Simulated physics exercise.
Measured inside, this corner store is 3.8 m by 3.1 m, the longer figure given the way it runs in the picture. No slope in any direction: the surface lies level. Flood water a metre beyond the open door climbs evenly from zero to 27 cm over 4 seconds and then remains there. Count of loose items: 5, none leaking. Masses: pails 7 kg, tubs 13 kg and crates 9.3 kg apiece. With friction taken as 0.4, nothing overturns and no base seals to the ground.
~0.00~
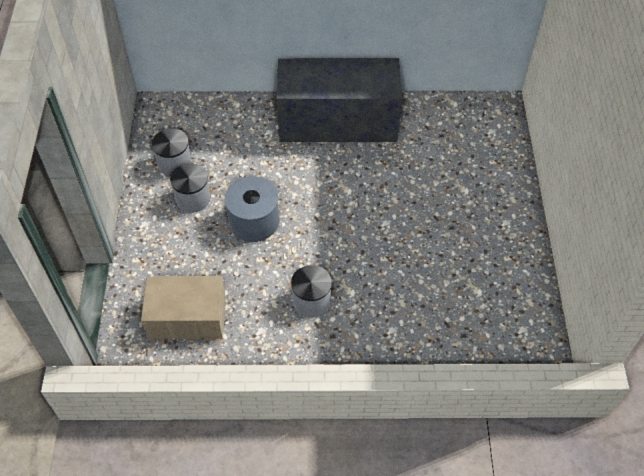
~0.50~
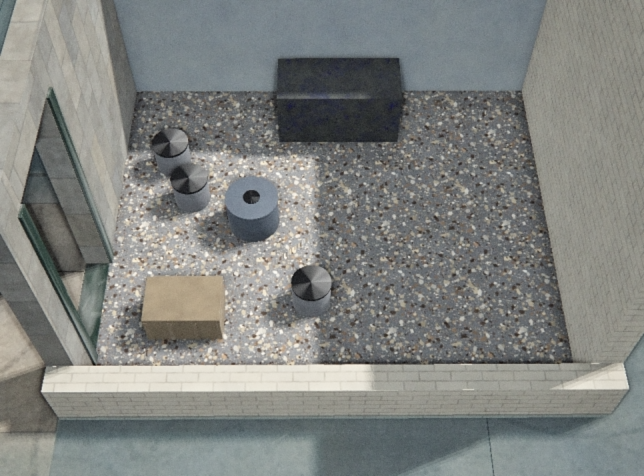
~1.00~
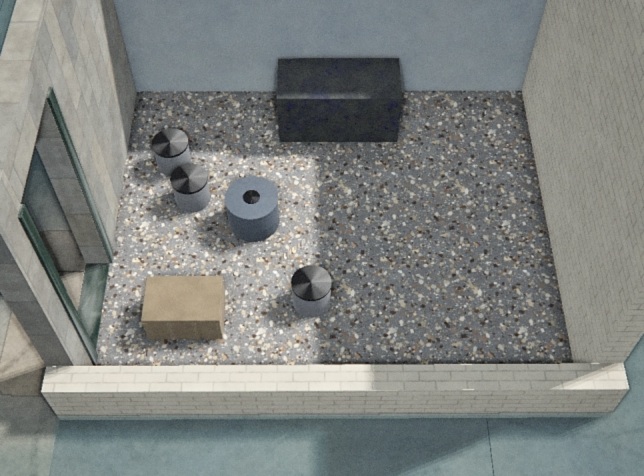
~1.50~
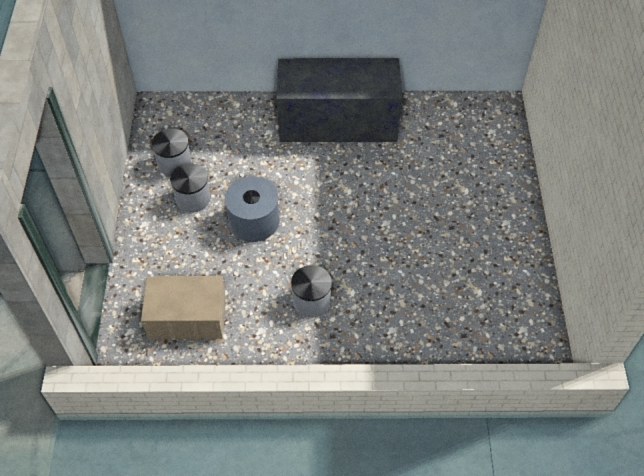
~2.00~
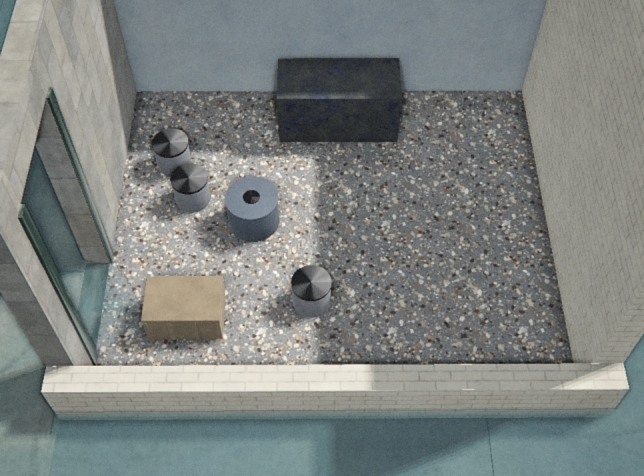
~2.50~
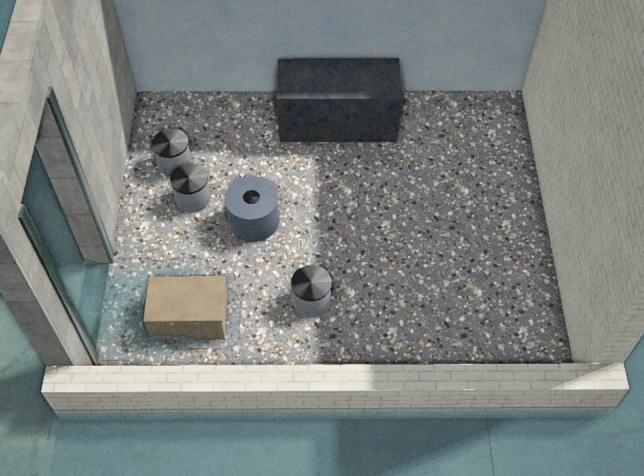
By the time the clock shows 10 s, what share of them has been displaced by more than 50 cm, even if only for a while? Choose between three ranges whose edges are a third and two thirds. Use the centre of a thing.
The range is the middle one, a third to two thirds.
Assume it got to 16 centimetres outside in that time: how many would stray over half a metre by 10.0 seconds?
Count: 2.
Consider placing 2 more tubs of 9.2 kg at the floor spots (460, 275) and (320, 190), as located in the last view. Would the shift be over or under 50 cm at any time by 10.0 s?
The first: Farther. The second: Not as far.
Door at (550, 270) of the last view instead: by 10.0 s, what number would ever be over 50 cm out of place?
Then it comes to 4 of them.
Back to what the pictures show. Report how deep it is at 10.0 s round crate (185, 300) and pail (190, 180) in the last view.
Some 14 cm at the first, some 5 cm at the second.
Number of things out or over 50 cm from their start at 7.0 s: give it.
The number I get is 3.
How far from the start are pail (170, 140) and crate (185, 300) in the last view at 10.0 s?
They sit 10 cm and 250 cm away, in the order given.
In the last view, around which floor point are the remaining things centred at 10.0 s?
Near (317, 192).
After 3.5 s 1 of 5 are over 50 cm from their spots; 0 afloat.
After 4.5 s 1 of 5 are over 50 cm from their spots; 1 afloat.
After 7.0 s 3 of 5 are over 50 cm from their spots; 2 afloat.
After 10.0 s 3 of 5 are over 50 cm from their spots, and 3 have been at some point; 2 afloat.
